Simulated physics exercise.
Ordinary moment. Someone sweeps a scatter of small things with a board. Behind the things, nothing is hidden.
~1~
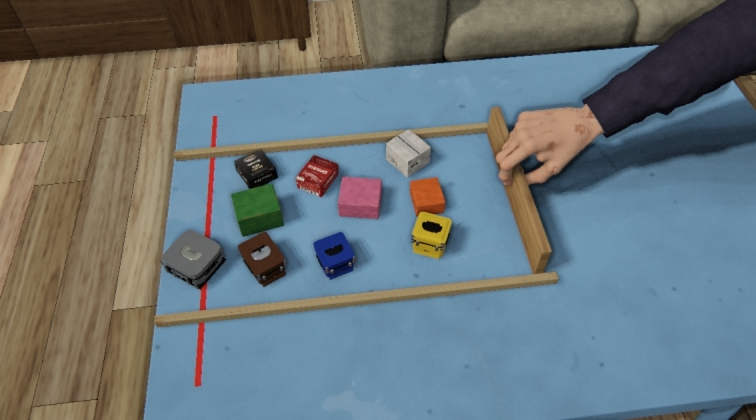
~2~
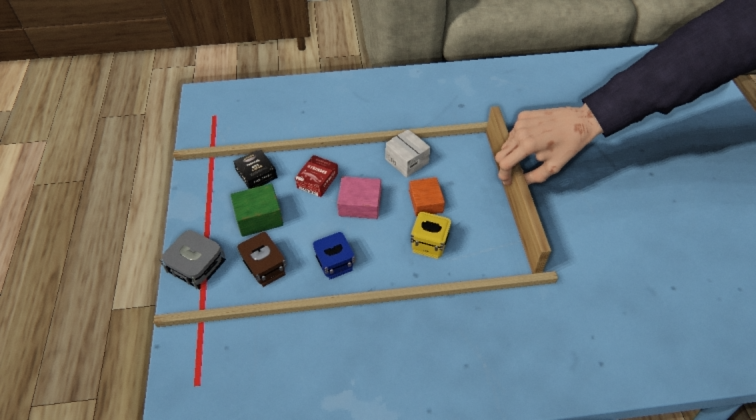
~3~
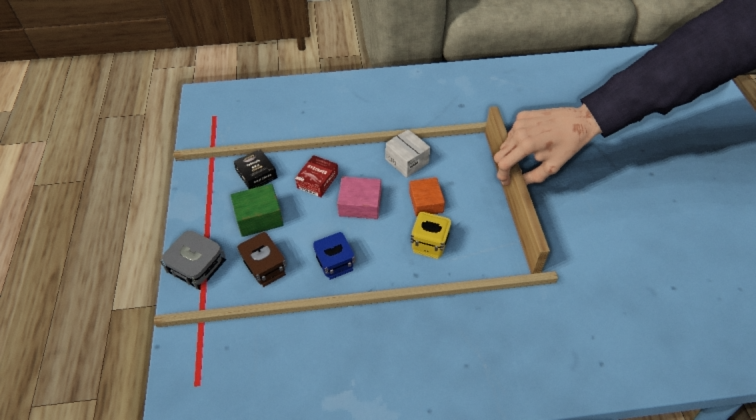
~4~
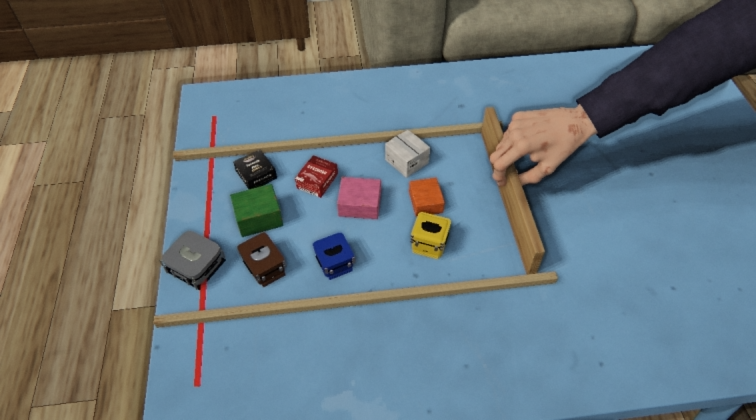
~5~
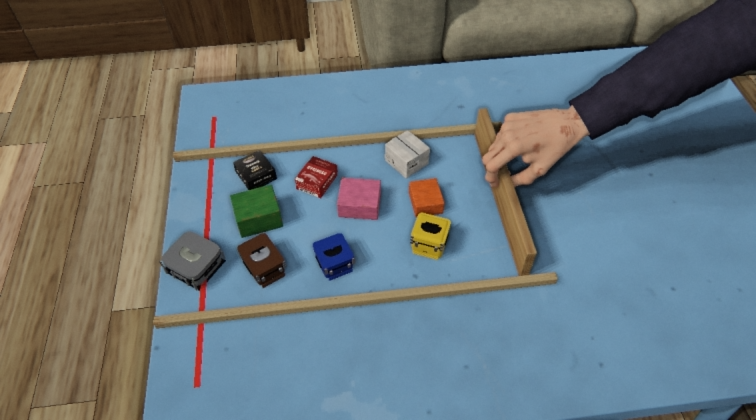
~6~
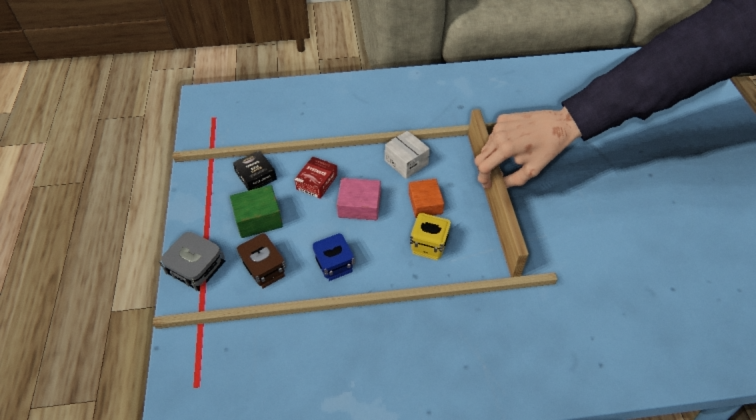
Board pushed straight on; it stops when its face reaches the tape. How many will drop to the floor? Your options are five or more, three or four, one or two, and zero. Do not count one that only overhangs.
My pick is five or more.
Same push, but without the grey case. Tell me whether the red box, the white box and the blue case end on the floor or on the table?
Red box - gone, white box - safe, blue case - gone.
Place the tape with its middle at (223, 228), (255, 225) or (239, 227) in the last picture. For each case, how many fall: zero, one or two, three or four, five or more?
Spot one gives either three or four, spot two one to two, spot three three to four.
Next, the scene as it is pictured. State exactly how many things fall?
In all, 7 of them.
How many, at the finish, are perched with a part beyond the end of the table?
Answer: 0.
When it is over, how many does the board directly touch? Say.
Total: 3.
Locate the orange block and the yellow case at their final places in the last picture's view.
Answer: First (191, 221), after that (184, 267).
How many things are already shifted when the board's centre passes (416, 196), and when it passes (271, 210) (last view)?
Counting first: 3, next 10.
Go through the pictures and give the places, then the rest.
The first frame shows grey case (194, 259); black box (256, 169); green block (258, 210); board (515, 185); tape (208, 229).
The second frame shows black box (256, 170); white box (407, 153).
The third frame shows green block (257, 210); yellow case (431, 235).
The fourth frame shows grey case (194, 260); blue case (334, 256).
The fifth frame shows black box (255, 171); red box (317, 177).
The sixth frame shows grey case (193, 261); black box (255, 171); green block (257, 212); board (495, 188); tape (207, 230).
A little later, none off yet; grey case at rest near (193, 261); black box at rest near (255, 171); green block at rest near (257, 212).
Next, none off yet; grey case shifted a little near (170, 264); black box shifted about its own width near (229, 166); green block shifted about its own width near (203, 217).
When it is over, the number that fall off is five or more; down, pink block, blue case, red box, brown case, green block, black box and grey case.
